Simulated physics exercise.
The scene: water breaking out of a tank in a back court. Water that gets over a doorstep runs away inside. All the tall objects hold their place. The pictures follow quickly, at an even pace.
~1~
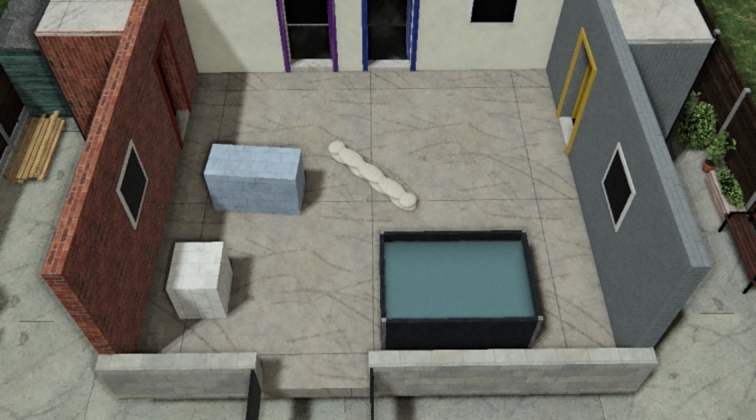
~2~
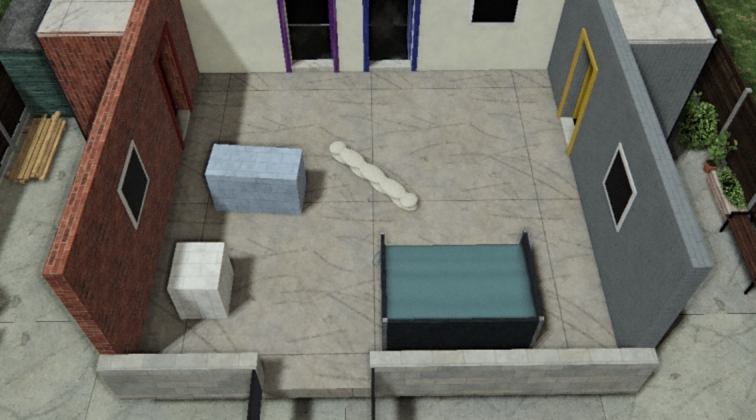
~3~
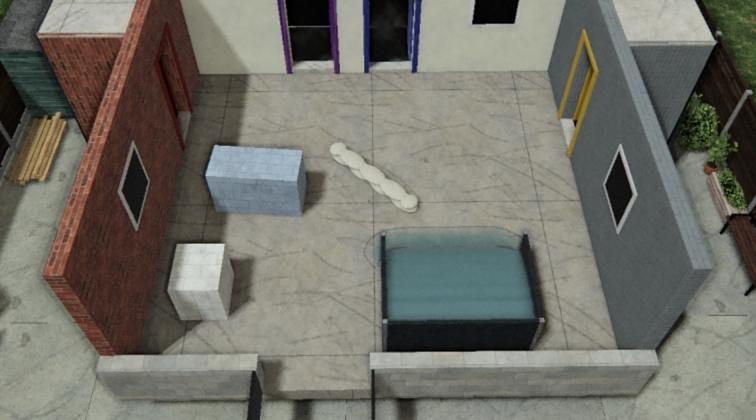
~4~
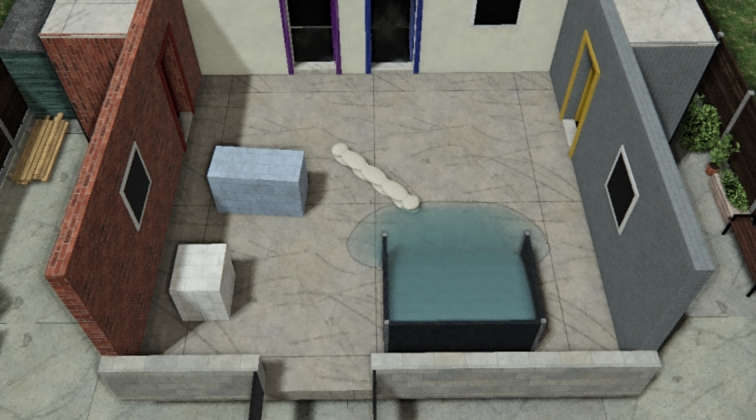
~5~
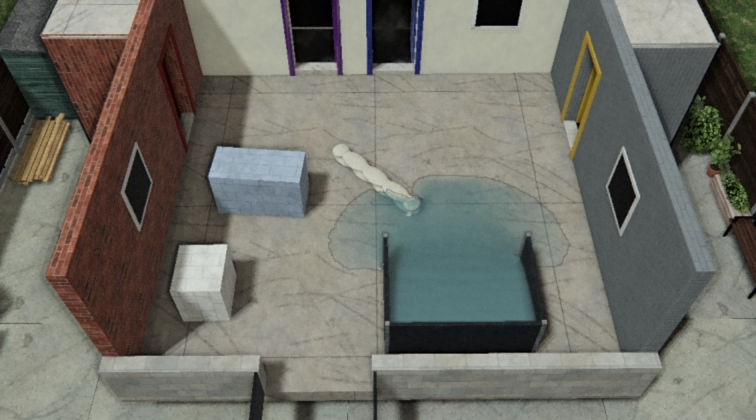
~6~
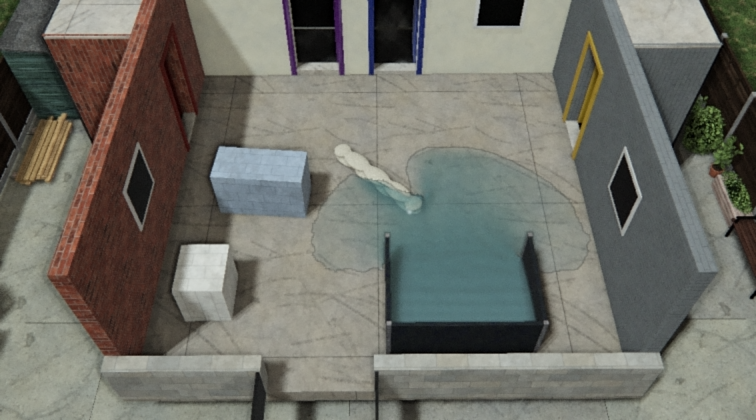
Water pours from the open tank's far side and spreads across the court around a pale barrier.
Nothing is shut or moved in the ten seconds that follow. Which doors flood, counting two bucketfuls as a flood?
The blue door lets in a lot; the yellow door lets in a lot; the red door lets in a lot; the purple door admits no more than that.
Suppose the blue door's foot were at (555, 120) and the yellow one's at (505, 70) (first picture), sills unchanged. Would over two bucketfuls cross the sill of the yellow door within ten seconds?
My reading: Yellow door floods.
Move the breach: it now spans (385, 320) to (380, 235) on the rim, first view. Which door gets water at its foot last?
That is the one in yellow.
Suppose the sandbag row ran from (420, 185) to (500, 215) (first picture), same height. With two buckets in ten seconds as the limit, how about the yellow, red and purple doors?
Then: The yellow one takes more, the red one lets more in, the purple one takes more.
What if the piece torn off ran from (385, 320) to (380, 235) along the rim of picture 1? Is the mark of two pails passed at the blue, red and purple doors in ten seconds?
My reading: The blue one holds; the red one holds; the purple one keeps below it.
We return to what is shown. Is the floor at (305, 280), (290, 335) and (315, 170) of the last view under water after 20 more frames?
As listed: Covered, dry, under water.
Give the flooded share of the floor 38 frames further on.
I make it 75 per cent.
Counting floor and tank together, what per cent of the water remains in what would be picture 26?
Some 94 per cent.
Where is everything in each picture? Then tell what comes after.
In the first frame, still water in the open tank at (457, 277).
In the second frame, the front is at (377, 263), out from the gap on the open tank's far side.
In the third frame, the front is at (370, 247), out from the gap on the open tank's far side.
In the fourth frame, water pours out on the open tank's far side and has run to (365, 223).
In the fifth frame, the front is at (363, 198), out from the gap on the open tank's far side.
In the sixth frame, water pours out on the open tank's far side and has run to (470, 151).
A moment on, water covers 45 % of the floor; the blue door wet at the sill, nothing in, the yellow door wet at the sill, nothing in, the red door not reached, the purple door not reached.
Next, water covers 60 % of the floor; the blue door over two buckets in, the yellow door under two buckets in, the red door wet at the sill, nothing in, the purple door not reached.
Then, water covers 70 % of the floor; the blue door far over two buckets in, the yellow door over two buckets in, the red door over two buckets in, the purple door wet at the sill, nothing in.
Later, water covers 75 % of the floor; the blue door far over two buckets in, the yellow door far over two buckets in, the red door over two buckets in, the purple door wet at the sill, nothing in.
In the end, water covers 95 % of the floor; the blue door far over two buckets in, the yellow door far over two buckets in, the red door far over two buckets in, the purple door wet at the sill, nothing in.
